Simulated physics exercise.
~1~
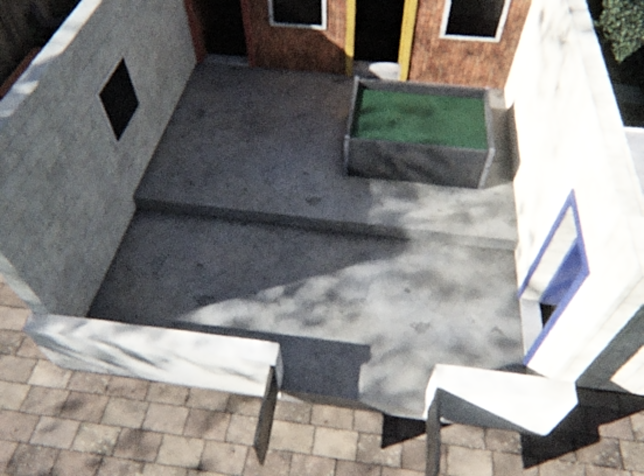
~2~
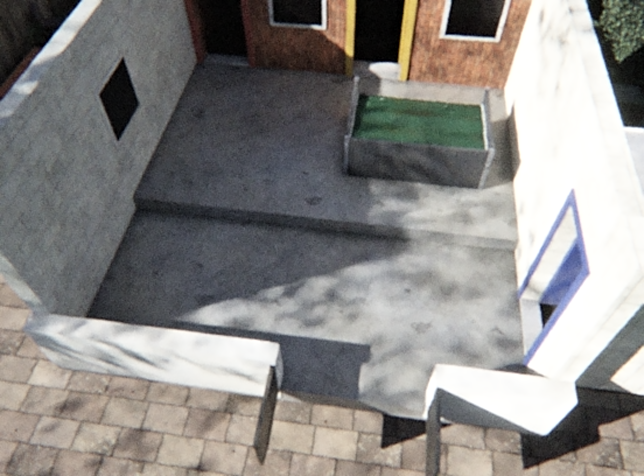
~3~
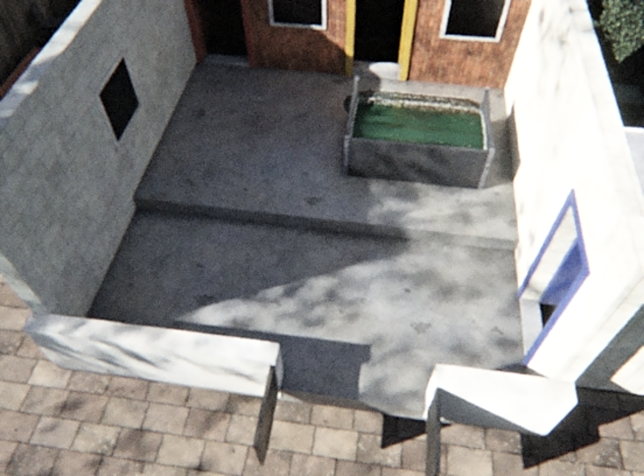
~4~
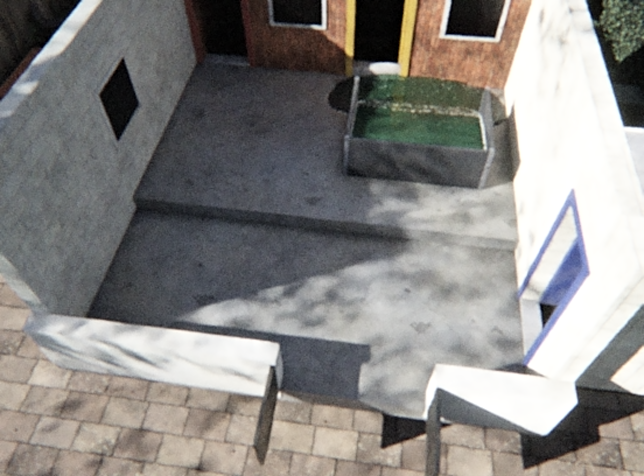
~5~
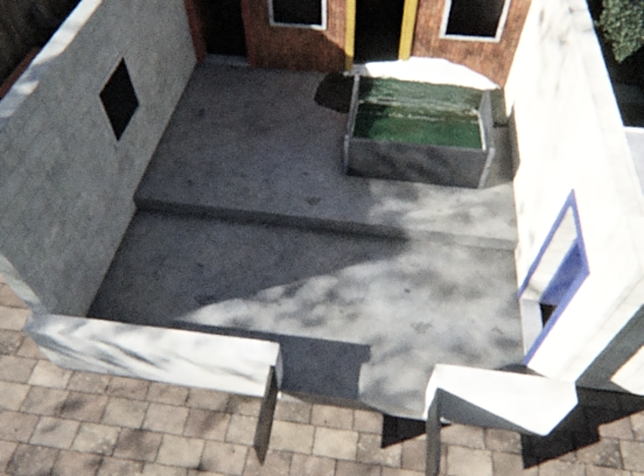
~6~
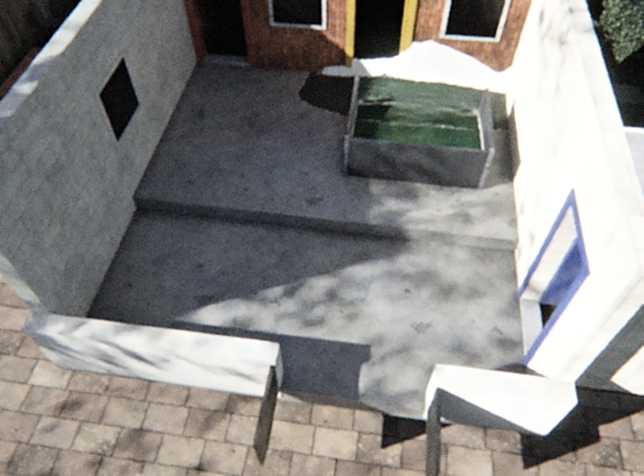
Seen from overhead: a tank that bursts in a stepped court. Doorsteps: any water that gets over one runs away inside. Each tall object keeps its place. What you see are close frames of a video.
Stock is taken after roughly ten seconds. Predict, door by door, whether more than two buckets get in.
The red door passes two; the yellow door passes two; the blue door does not pass two.
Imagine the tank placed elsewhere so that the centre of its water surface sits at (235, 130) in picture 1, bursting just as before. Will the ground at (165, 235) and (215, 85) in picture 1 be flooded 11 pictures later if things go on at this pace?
Bone-dry, soaked.
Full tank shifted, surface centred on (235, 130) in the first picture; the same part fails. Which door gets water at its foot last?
It is the blue-painted one.
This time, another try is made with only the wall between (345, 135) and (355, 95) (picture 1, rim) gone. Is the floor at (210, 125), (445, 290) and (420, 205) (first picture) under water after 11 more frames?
Taking the three spots as listed, they end up inundated, spared and spared.
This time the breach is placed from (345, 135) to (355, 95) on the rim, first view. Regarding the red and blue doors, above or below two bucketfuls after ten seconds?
Then: Red floods; blue is over.
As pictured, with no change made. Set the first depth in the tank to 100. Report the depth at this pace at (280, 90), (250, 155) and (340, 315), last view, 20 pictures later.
I'd put them at close to 8 per cent, then 2 per cent, then 0 per cent.
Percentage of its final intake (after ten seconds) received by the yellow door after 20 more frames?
It works out at roughly 100 percent of the ten-second total.
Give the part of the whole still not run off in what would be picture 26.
My reckoning gives about 92 %.
A moment on, water covers 15 % of the floor; the red door not reached, the yellow door far over two buckets in, the blue door not reached.
Next, water covers 30 % of the floor; the red door wet at the sill, nothing in, the yellow door far over two buckets in, the blue door not reached.
Then, water covers 50 % of the floor; the red door under two buckets in, the yellow door far over two buckets in, the blue door wet at the sill, nothing in.
Later, water covers 75 % of the floor; the red door over two buckets in, the yellow door far over two buckets in, the blue door wet at the sill, nothing in.
In the end, water covers 85 % of the floor; the red door over two buckets in, the yellow door far over two buckets in, the blue door under two buckets in.
